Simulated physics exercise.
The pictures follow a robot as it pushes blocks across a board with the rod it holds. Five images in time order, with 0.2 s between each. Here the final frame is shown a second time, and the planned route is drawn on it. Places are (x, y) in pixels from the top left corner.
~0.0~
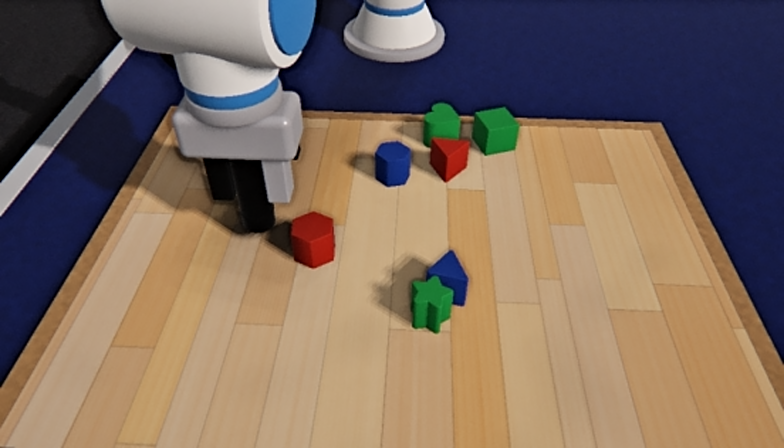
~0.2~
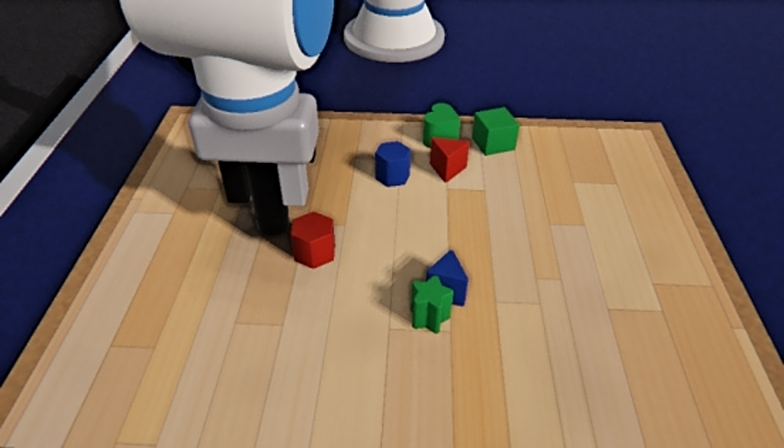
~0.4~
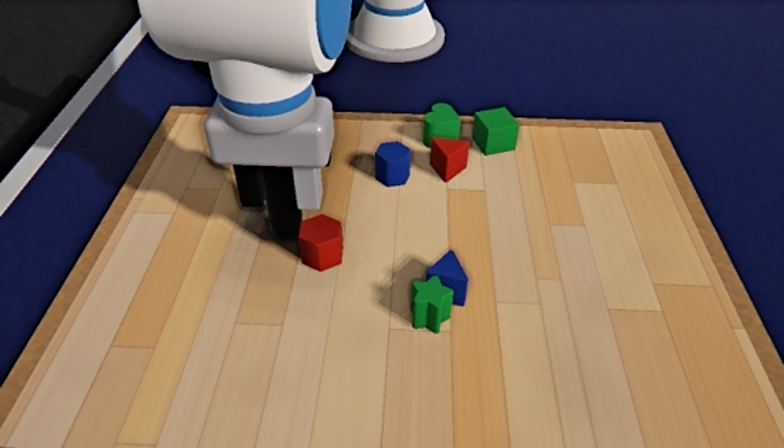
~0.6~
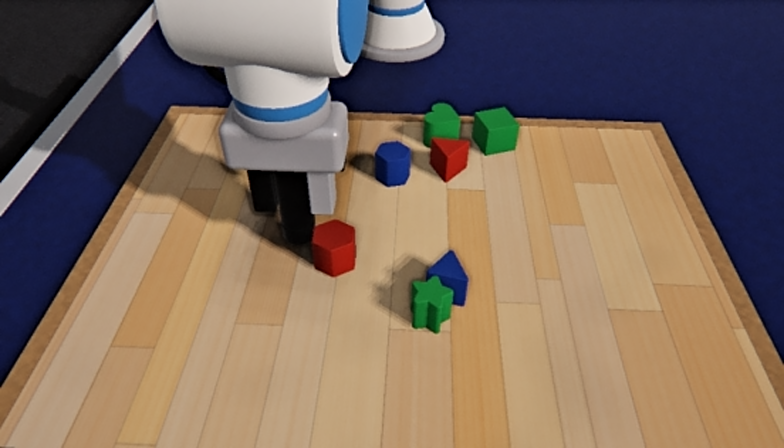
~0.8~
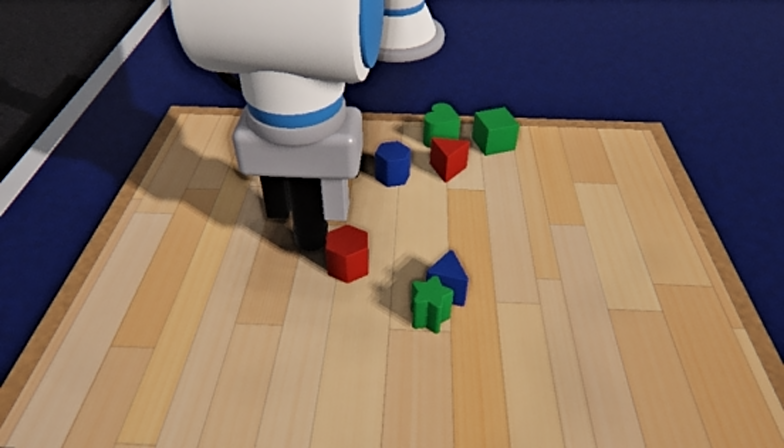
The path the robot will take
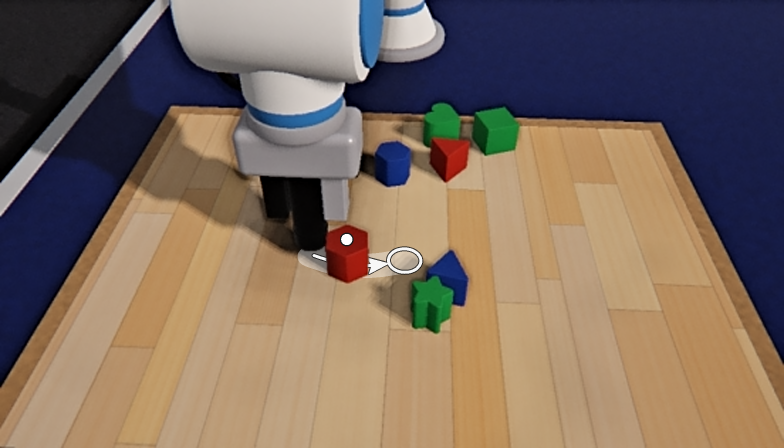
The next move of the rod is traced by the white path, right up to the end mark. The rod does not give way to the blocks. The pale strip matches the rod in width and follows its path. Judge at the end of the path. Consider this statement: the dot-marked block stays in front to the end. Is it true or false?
The statement is false.
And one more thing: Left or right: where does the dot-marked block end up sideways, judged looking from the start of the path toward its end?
Towards the right-hand side.
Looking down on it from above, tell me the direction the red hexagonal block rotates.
Prediction: Clockwise.
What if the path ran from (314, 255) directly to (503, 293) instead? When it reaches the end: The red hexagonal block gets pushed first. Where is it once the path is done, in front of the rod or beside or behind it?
I'd say the red hexagonal block has slipped off and sits beside or behind the rod.
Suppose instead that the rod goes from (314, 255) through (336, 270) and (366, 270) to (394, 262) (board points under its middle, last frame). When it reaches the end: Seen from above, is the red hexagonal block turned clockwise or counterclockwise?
It spins with the clock.
Path on the board, from (314, 255) through (342, 264) and (374, 265) to (405, 260); the dot is on the red hexagonal block.
On the path given first. Halfway along, rod at (358, 251); red hexagonal block at (389, 255), turned 20° clockwise.
At the end, rod at (405, 246); red hexagonal block at (412, 261), turned 75° clockwise; blue three-sided block in place.
